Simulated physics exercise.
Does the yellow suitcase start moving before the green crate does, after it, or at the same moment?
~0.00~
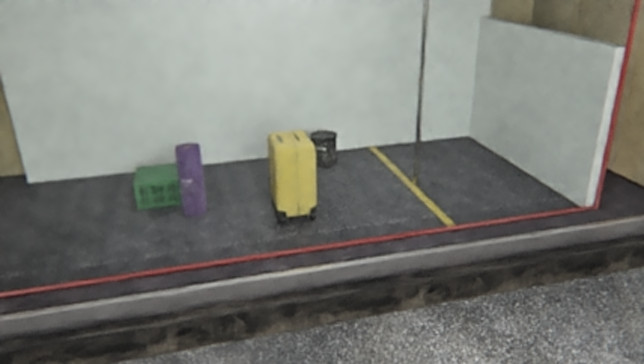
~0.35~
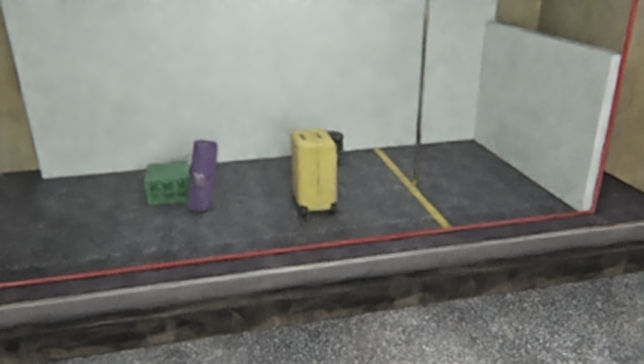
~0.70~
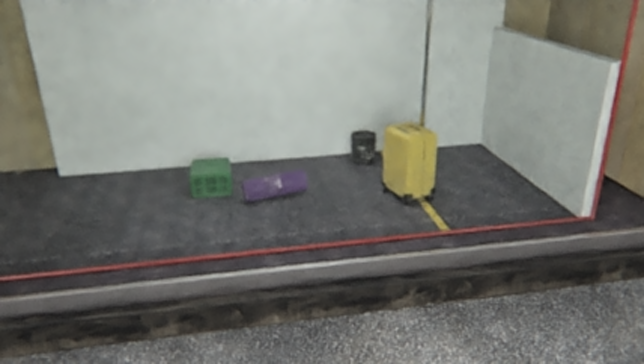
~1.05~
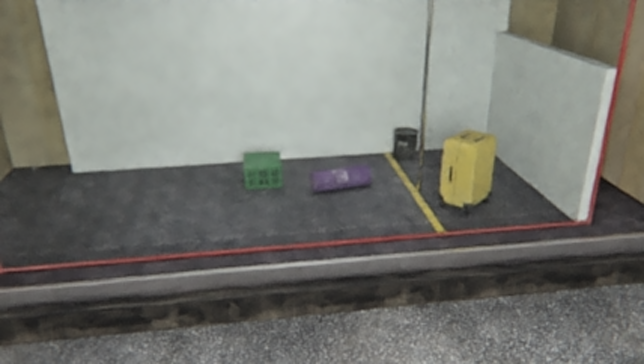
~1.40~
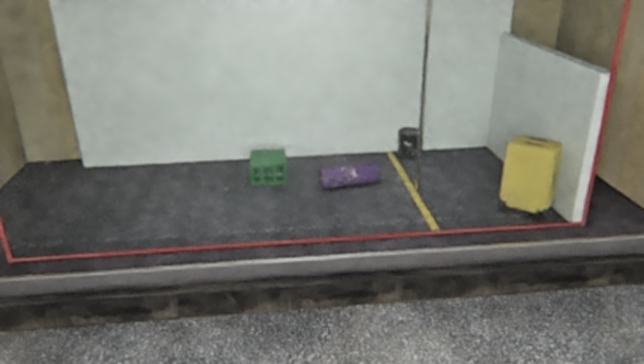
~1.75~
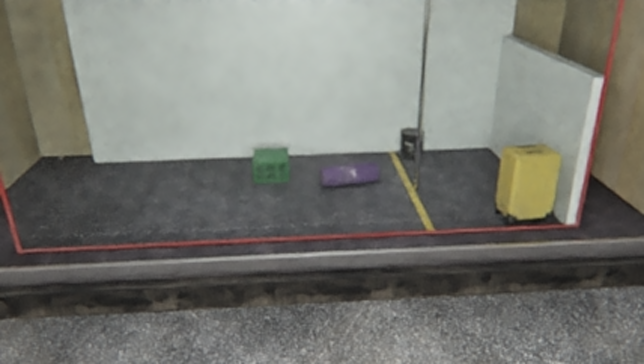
The yellow suitcase starts first, rolling to the right while the green crate is still in its place. The crate only slides afterwards.
